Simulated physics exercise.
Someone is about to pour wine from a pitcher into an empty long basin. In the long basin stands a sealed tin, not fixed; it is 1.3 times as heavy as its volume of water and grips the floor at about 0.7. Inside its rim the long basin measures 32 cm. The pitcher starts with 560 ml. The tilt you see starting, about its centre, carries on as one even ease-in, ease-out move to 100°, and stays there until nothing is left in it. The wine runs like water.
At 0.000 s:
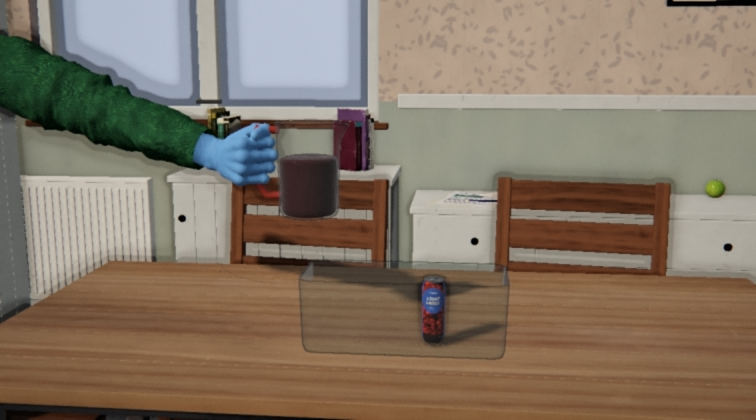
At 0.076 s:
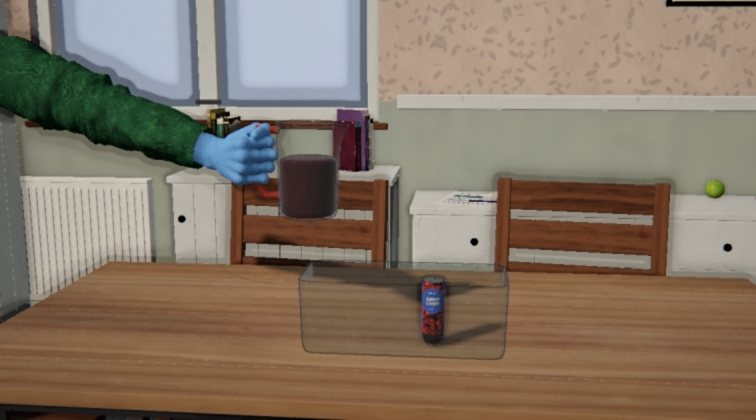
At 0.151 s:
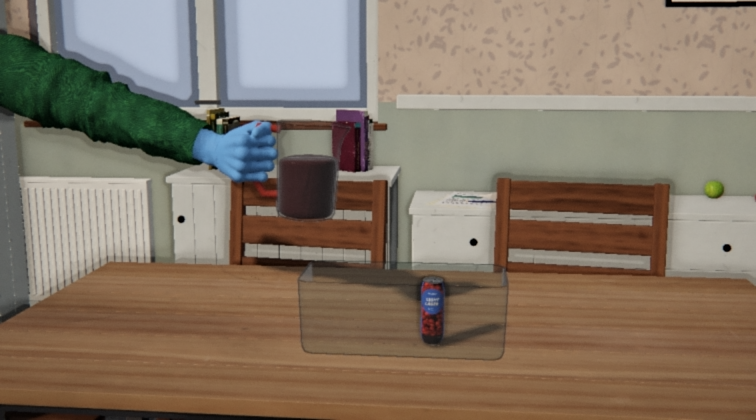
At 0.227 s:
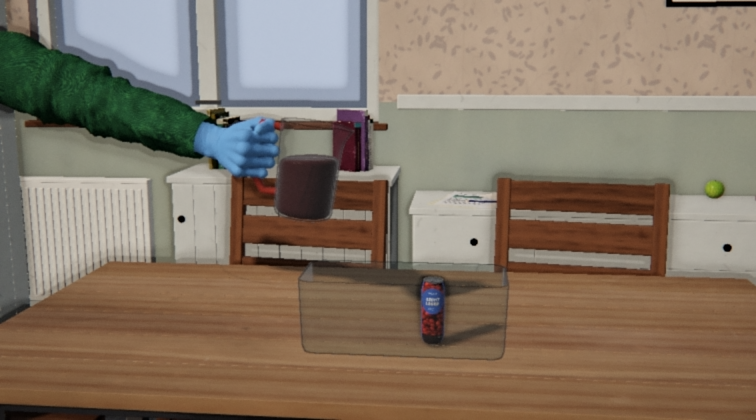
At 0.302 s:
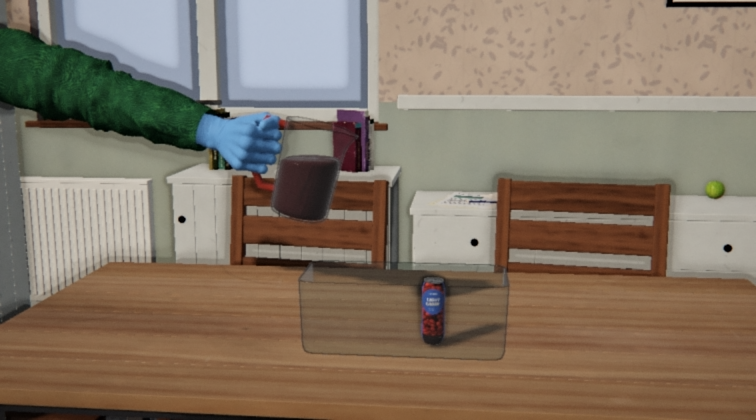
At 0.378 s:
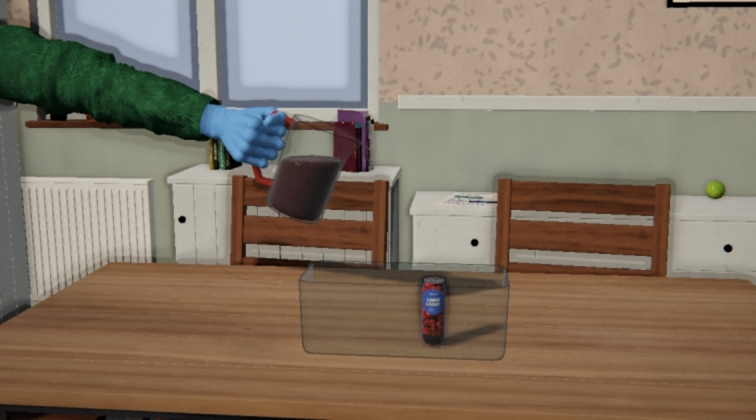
A blue-gloved hand held a clear pitcher of dark red wine above a wooden table and slowly tilted it to the right, while a small tin stood still inside the see-through basin below.
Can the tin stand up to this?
It keeps standing.
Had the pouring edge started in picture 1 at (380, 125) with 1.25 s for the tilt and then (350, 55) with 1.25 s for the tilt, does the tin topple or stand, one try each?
First it stays up; then it goes over.
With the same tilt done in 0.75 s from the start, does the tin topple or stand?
Then it keeps standing.
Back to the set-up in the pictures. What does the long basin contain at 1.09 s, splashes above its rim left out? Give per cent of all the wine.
About 28 per cent.
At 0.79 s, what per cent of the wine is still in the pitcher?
Near 96 in a hundred.
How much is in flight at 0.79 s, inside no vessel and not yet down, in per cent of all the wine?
Near 5 in a hundred.
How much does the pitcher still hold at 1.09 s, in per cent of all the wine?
Some 48 per cent.
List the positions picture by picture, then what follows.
In the first picture, it leans 0°; its right rim is at (349, 124); the wine meets the walls at (281, 157) and (338, 158); the long basin's rim runs from (306, 271) to (507, 276); the tin's top is at (434, 282).
In the second picture, it leans 1°; its right rim is at (349, 125); the wine meets the walls at (281, 158) and (338, 159).
In the third picture, it leans 4°; its right rim is at (351, 127); the wine meets the walls at (280, 158) and (337, 159).
In the fourth picture, it leans 8°; its right rim is at (354, 130); the wine meets the walls at (281, 159) and (338, 160).
In the fifth picture, it leans 14°; its right rim is at (358, 136); the wine meets the walls at (282, 159) and (341, 160).
In the sixth picture, it leans 21°; its right rim is at (362, 143); the wine meets the walls at (281, 162) and (343, 161).
Then, 0.79 s in, the tilt is 70° and 95 per cent is still to pour; the tin stands where it began.
Then, 1.09 s in, the tilt is 96° and 47 per cent is still to pour; the tin stands where it began.
Then, 1.41 s in, the tilt is 100° and 9 per cent is still to pour; the tin stands where it began.
Then, 1.75 s in, the tilt is 100° and 1 per cent is still to pour; the tin stands where it began.
Finally, the tin stands where it began.
